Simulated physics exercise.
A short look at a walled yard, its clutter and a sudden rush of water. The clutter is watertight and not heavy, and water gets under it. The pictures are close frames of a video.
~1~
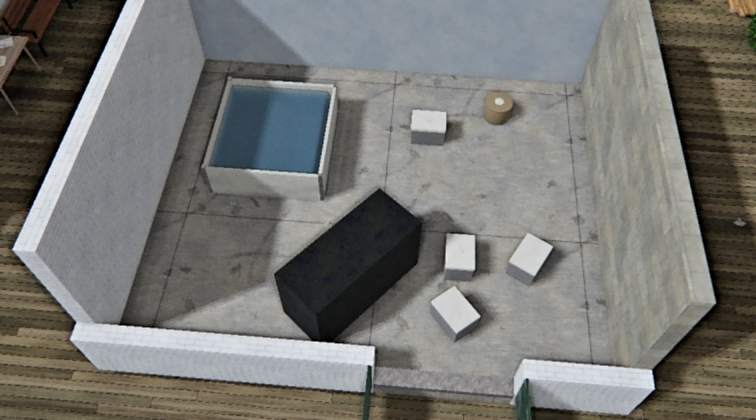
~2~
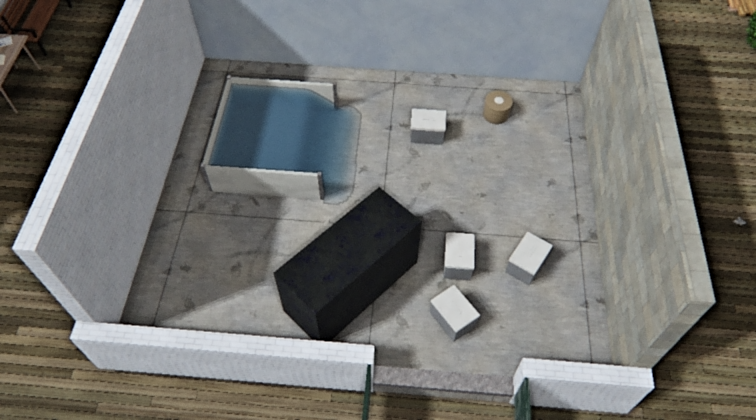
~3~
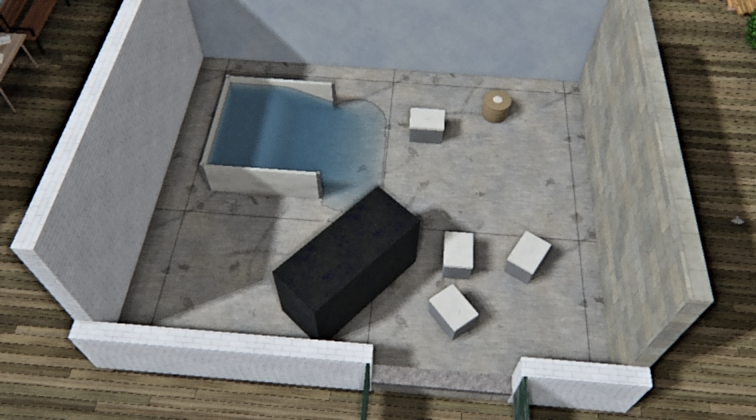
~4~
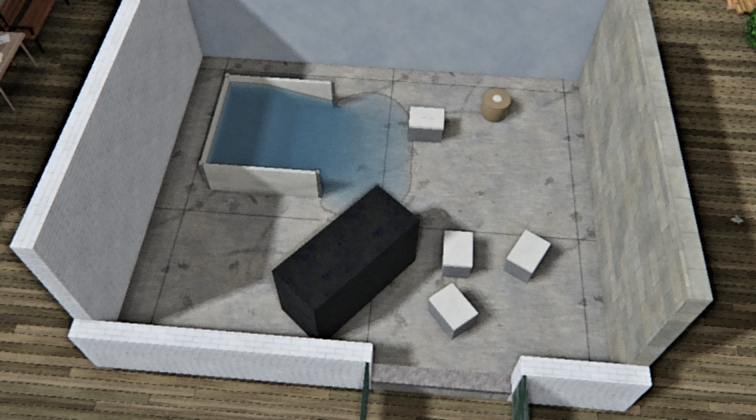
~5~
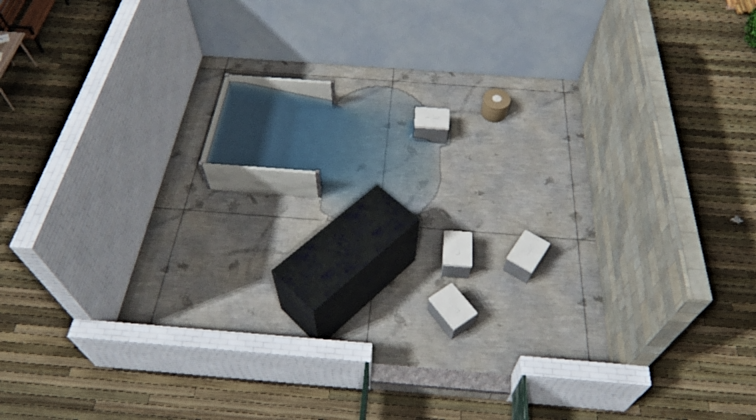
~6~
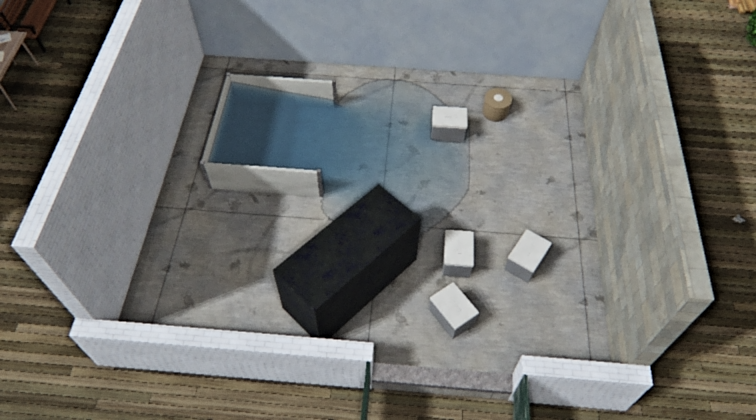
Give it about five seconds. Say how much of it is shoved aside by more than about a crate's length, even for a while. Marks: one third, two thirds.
Share: At least two thirds.
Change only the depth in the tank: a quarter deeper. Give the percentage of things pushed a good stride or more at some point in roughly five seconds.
I make it 100 per cent.
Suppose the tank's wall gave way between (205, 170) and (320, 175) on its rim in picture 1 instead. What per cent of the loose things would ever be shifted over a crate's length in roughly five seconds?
About 20 per cent.
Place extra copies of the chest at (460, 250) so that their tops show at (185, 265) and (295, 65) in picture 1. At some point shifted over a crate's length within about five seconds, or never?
As listed: Never so far, no.
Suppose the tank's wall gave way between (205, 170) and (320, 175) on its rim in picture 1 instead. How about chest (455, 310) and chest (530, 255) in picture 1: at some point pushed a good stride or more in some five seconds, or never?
In that order: Pushed that far, no.
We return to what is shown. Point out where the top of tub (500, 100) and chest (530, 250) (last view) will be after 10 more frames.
At about (575, 89) and (576, 285).
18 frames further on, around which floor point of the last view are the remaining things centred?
At about (537, 239).
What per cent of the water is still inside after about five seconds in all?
Near 98 in a hundred.
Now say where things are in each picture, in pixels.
In the first picture, a chest at (429, 120), on the bottom; a tub at (499, 102) rests on the ground; 0 of 5 have shifted.
In the second picture, a chest at (429, 119) rests on the ground; a tub at (499, 101) rests on the ground; 0 of 5 have shifted.
In the third picture, a chest at (427, 118), on the bottom; a tub at (498, 100), on the bottom; 0 of 5 have shifted.
In the fourth picture, a chest at (427, 117), on the bottom; a tub at (497, 99) rests on the ground; 0 of 5 have shifted.
In the fifth picture, a chest at (432, 117), on the bottom, close to its start; a tub at (497, 99), on the bottom; 1 of 5 have shifted.
In the sixth picture, a chest at (450, 116), on the bottom, a stride from its start; a tub at (498, 98), on the bottom; 1 of 5 have shifted.
A moment on, 1 of 5 are well off their spots; 0 afloat.
Next, 4 of 5 are well off their spots; 2 afloat.
Later, 4 of 5 are well off their spots; 3 afloat.
In the end, 5 of 5 are well off their spots, and 5 have been at some point; 4 afloat.
